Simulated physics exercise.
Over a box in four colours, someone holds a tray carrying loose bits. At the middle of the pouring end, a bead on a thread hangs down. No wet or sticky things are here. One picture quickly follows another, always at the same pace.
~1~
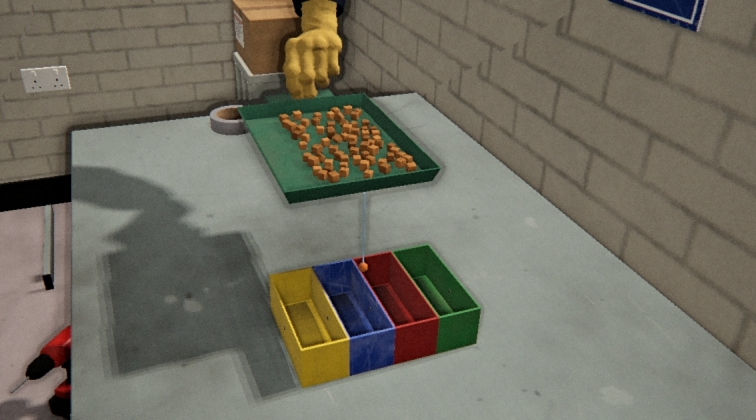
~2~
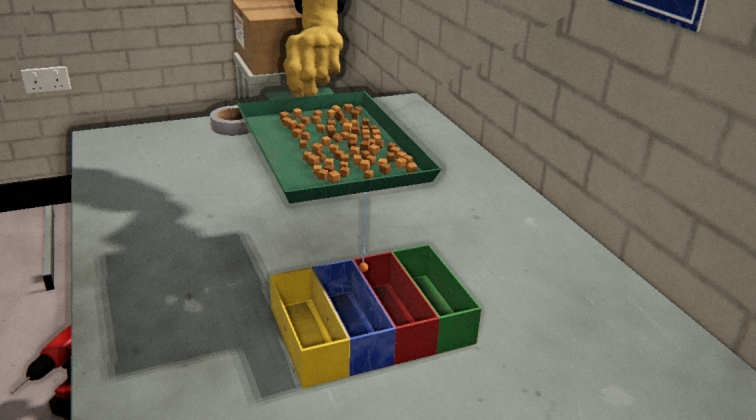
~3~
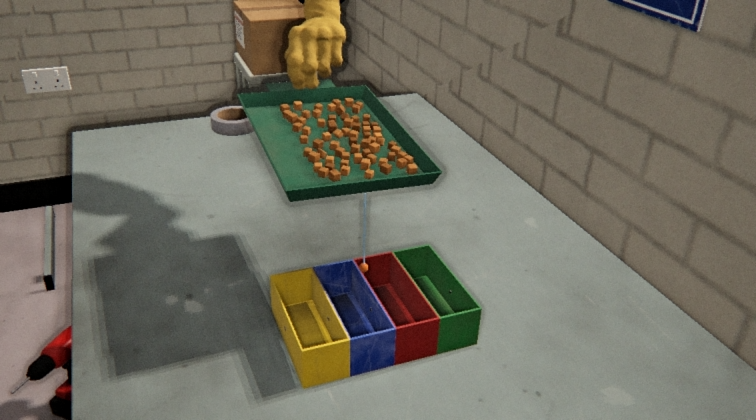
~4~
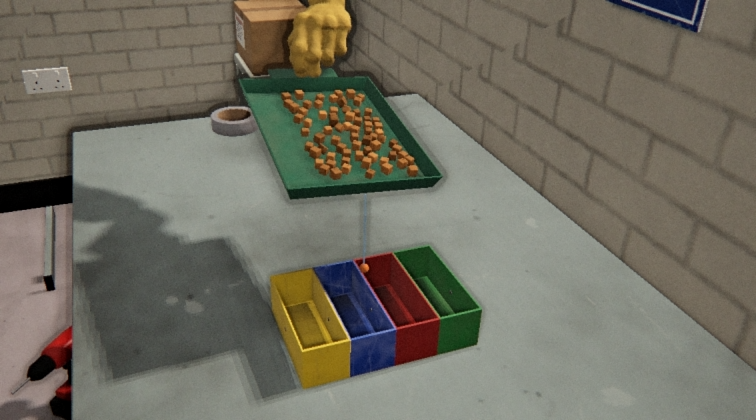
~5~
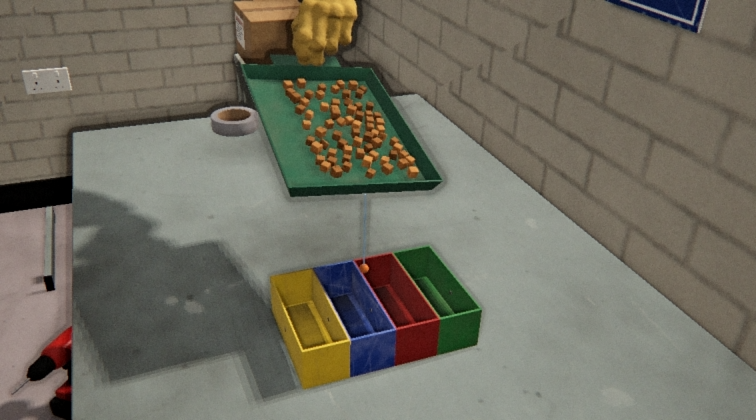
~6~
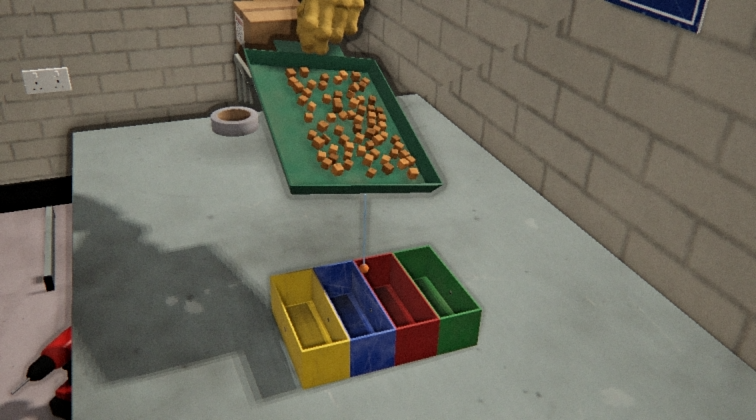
In a room with pale brick walls, a grey worktop is seen from above at an angle by a still camera. A yellow-gloved hand holds a green tray of small orange-brown cubes above a box with yellow, blue, red and green compartments, a small orange bead hanging between them. The hand raises the tray's far end, steadily tilting it towards the box, while the cubes stay scattered across it.
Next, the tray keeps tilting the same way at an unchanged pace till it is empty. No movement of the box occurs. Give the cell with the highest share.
Highest share: The green cell.
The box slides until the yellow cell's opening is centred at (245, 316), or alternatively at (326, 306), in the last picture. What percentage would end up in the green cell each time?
Respectively 10 percent and 40 percent.
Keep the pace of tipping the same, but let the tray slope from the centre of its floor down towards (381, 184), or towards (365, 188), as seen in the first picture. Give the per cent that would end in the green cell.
About 50 and 20 percent.
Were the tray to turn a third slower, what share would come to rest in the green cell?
That works out at about 60 percent.
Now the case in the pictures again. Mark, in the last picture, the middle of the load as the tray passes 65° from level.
Near (402, 160).
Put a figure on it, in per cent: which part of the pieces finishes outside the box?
I'd put it close to 20 per cent.
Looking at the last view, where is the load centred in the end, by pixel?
Somewhere close to (425, 303) in the last picture.
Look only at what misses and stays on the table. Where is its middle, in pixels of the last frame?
At about (479, 300).
Just after the last frame, tray tipped steeply; almost all on the tray; just a few falling or outside the box.
A moment on, tray tipped past a quarter turn; roughly two thirds on the tray; about a tenth in the green cell; just a few in the red cell; roughly a quarter falling or outside the box.
Further on, tray tipped past a quarter turn; roughly half in the green cell; roughly a quarter in the red cell; roughly a quarter falling or outside the box.
When it is over, tray tipped past a quarter turn; roughly half in the green cell; roughly a quarter in the red cell; not one in the yellow cell; not one in the blue cell; roughly a quarter outside the box.
